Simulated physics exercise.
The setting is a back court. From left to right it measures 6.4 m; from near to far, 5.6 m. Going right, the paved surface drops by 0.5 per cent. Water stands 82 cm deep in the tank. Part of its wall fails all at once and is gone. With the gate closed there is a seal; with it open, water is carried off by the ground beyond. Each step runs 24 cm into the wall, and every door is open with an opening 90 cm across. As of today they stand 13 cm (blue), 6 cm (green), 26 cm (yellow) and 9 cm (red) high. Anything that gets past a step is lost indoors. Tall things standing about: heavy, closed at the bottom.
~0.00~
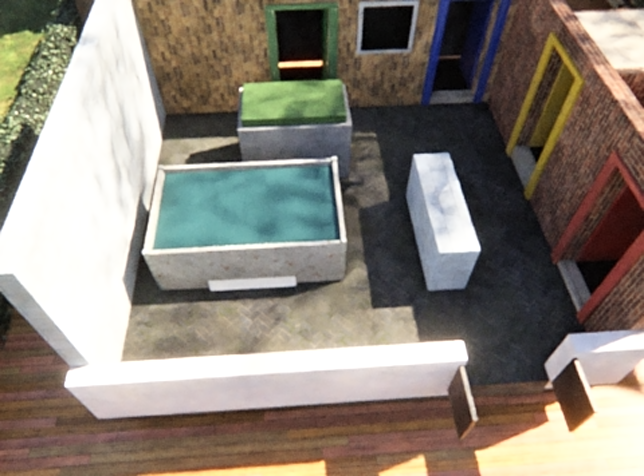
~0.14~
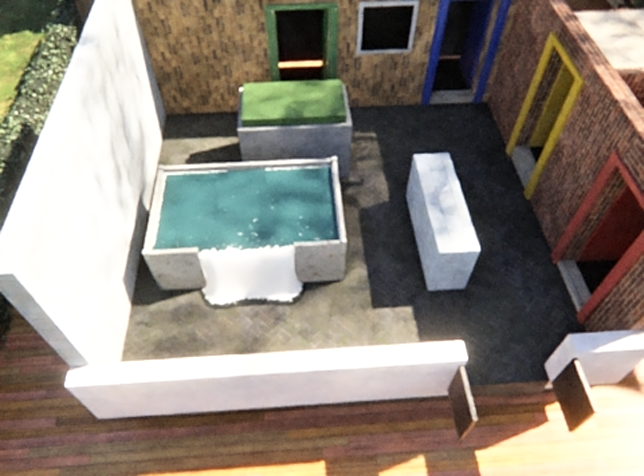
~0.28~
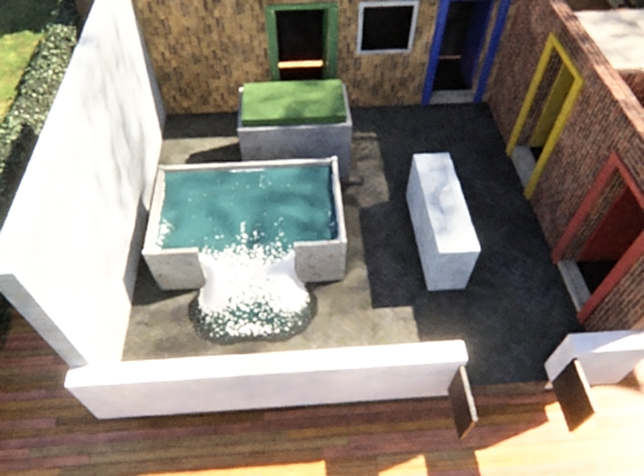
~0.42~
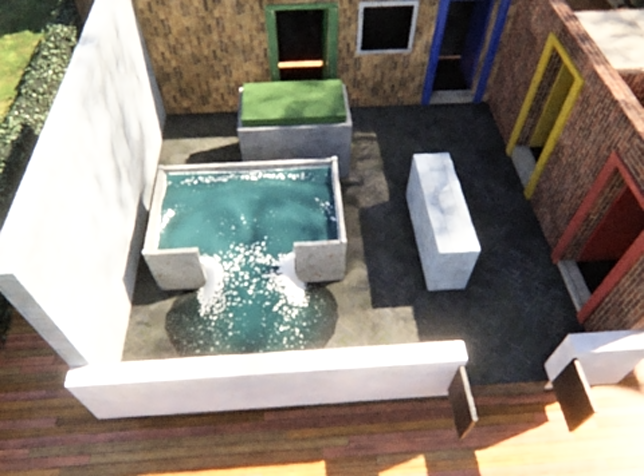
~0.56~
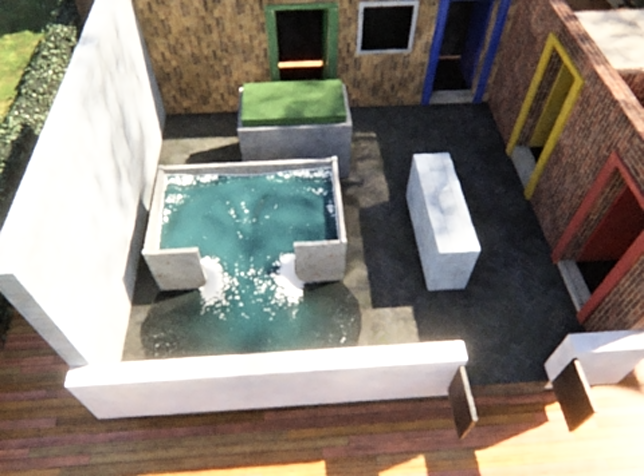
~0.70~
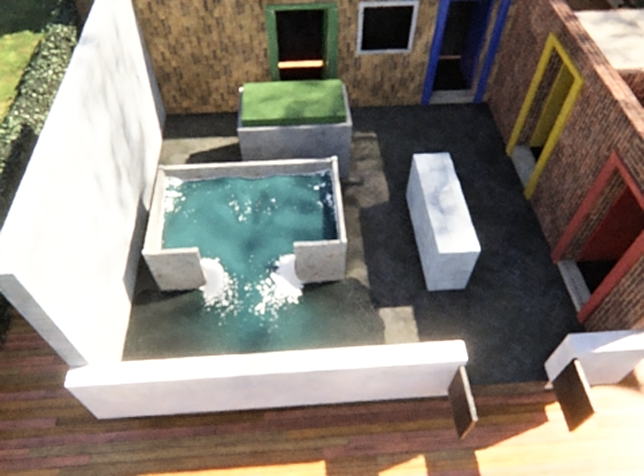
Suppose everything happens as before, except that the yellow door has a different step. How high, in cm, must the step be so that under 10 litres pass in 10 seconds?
Roughly 10.5 cm.
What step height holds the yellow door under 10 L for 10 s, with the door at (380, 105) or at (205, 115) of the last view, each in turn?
About 9.0 cm, then about 21 cm.
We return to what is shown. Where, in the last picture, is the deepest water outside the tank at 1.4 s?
(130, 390).
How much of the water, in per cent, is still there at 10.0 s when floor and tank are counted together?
I'd say near 80 per cent is still there.
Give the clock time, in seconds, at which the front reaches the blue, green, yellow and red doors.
Times: Blue 5.0 s, green 3.6 s, yellow 3.0 s, red 2.0 s.
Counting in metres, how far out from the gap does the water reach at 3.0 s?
5.0 metres.
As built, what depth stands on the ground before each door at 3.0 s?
Lab note, depth in cm: Blue 0; green 0; yellow 1; red 25.
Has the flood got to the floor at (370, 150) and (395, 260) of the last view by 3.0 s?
First untouched, then soaked.
After 1.4 s water covers 20 % of the floor, deepest (70 cm) near (130, 390); it has not reached the yellow door.
After 3.0 s water covers 50 % of the floor, deepest (36 cm) near (243, 383); 1 cm at the yellow door, 0 litres in over its 26 cm step.
After 10.0 s water covers 100 % of the floor, deepest (14 cm) near (515, 202); 14 cm at the yellow door, 0 litres in over its 26 cm step.
At the yellow door as built, the water arrived by 3.0 s and peaked near 15 cm at 9.0 s.
With a step of 8.5 cm, 20 litres would have come in within the 10 s; with 11.5 cm, 6 litres. So under 10 litres takes about 10.5 cm.
